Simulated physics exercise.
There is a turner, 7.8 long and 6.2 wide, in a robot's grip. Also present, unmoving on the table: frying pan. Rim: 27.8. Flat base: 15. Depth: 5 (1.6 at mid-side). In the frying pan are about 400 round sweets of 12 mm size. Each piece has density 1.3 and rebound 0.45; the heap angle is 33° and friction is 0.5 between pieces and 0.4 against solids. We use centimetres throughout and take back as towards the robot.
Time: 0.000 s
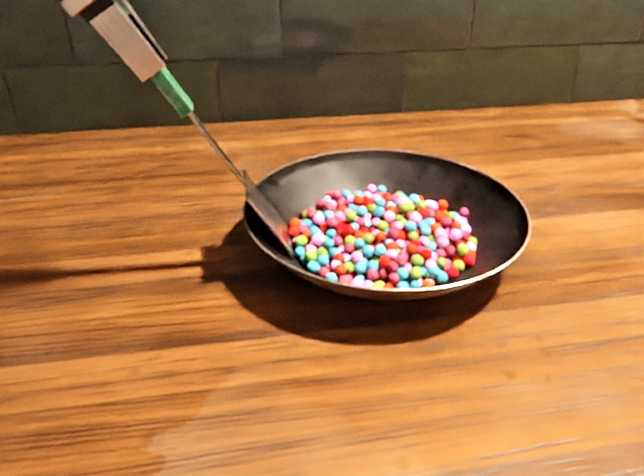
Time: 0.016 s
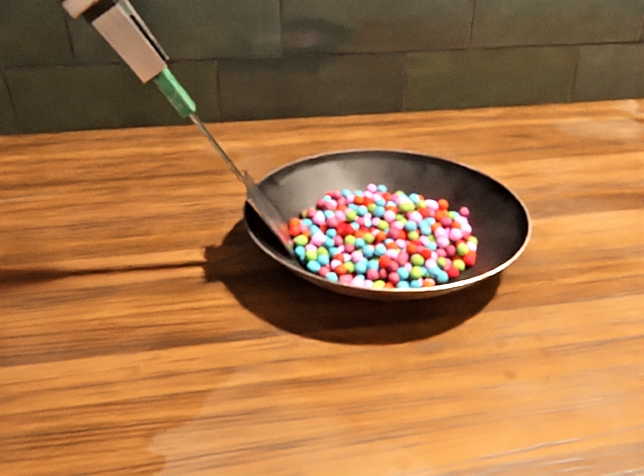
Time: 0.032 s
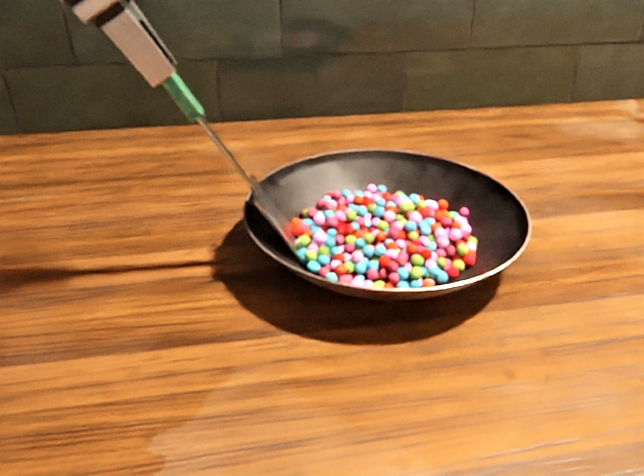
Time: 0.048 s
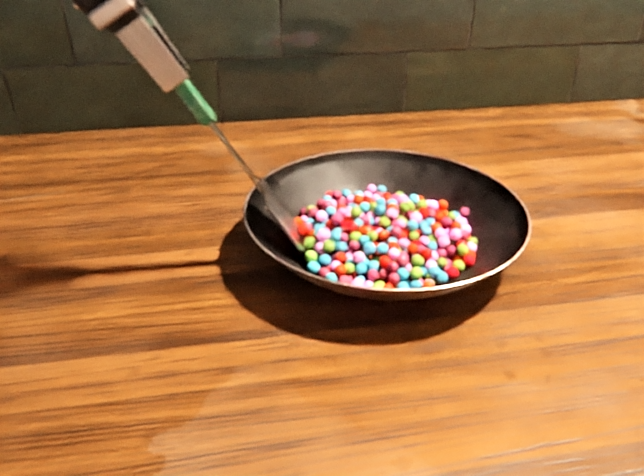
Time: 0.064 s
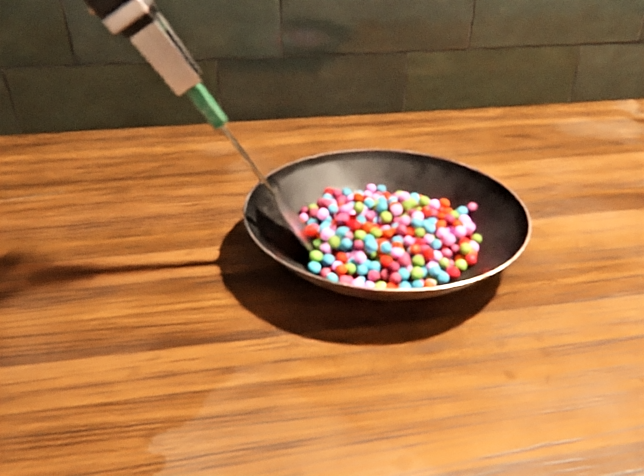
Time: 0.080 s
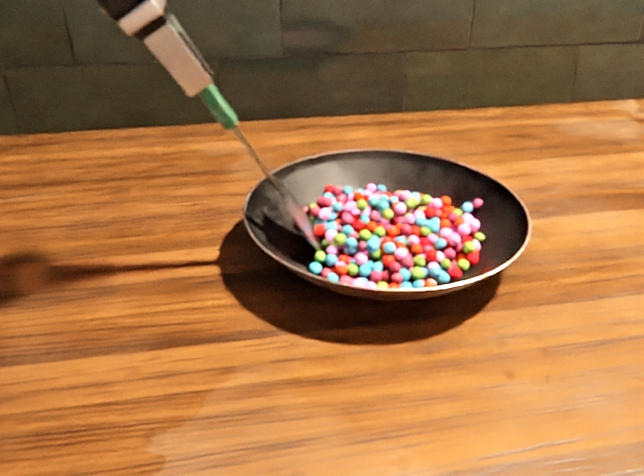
At first, a turner with a green section on its handle rests at the left side of a dark frying pan full of small colourful round sweets on a wooden table. Then it slides slowly rightward into the sweets, nudging them slightly to the right, while the pan stays still.
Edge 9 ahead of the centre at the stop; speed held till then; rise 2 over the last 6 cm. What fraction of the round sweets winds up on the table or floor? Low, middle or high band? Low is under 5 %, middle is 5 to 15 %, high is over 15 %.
Middle band.
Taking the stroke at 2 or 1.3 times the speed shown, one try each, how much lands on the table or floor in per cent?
Around 30 per cent, then around 20 per cent, would end on the table or floor.
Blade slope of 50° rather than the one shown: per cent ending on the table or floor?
Somewhere around 10 per cent would end on the table or floor.
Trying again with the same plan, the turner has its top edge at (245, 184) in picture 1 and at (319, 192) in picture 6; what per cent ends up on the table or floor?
My guess would be close to 25 per cent.
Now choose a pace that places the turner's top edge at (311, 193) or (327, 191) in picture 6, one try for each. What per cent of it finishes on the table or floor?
I'd estimate close to 20 and 25 in a hundred.
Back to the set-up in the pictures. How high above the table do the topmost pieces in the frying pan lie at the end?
Roughly 6.0 centimetres.
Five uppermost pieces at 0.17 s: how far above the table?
Roughly 4 cm above the table.
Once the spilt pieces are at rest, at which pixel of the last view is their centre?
I'd point to somewhere close to (580, 237).
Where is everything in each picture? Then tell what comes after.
In the first picture, turner top edge at (245, 184), sloping 59°; upper third of the load around (381, 230), from x 295 to 470, top at y 190; 402 in the frying pan.
In the second picture, turner top edge at (247, 184), sloping 59°; upper third of the load around (381, 230), from x 295 to 470, top at y 190.
In the third picture, turner top edge at (253, 187), sloping 59°; upper third of the load around (379, 230), from x 295 to 470, top at y 190.
In the fourth picture, turner top edge at (264, 191), sloping 59°; upper third of the load around (375, 230), from x 300 to 470, top at y 190.
In the fifth picture, turner top edge at (274, 194), sloping 59°; upper third of the load around (381, 228), from x 300 to 475, top at y 190.
In the sixth picture, turner top edge at (284, 195), sloping 59°; upper third of the load around (387, 228), from x 300 to 480, top at y 190; 402 in the frying pan.
After 0.17 s, sloping 59°, highest piece 5 above the table; 402 in the frying pan.
After 0.27 s, sloping 59°, highest piece 6 above the table; 402 in the frying pan.
After 0.51 s, sloping 59°, highest piece 6 above the table; 360 in the frying pan, 40 on the table or floor, 2 on the blade or in flight.
After 1.56 s, sloping 59°, highest piece 6 above the table; 360 in the frying pan, 42 on the table or floor.
At rest, 360 in the frying pan, 42 on the table or floor. That is 10 % on the table or floor.
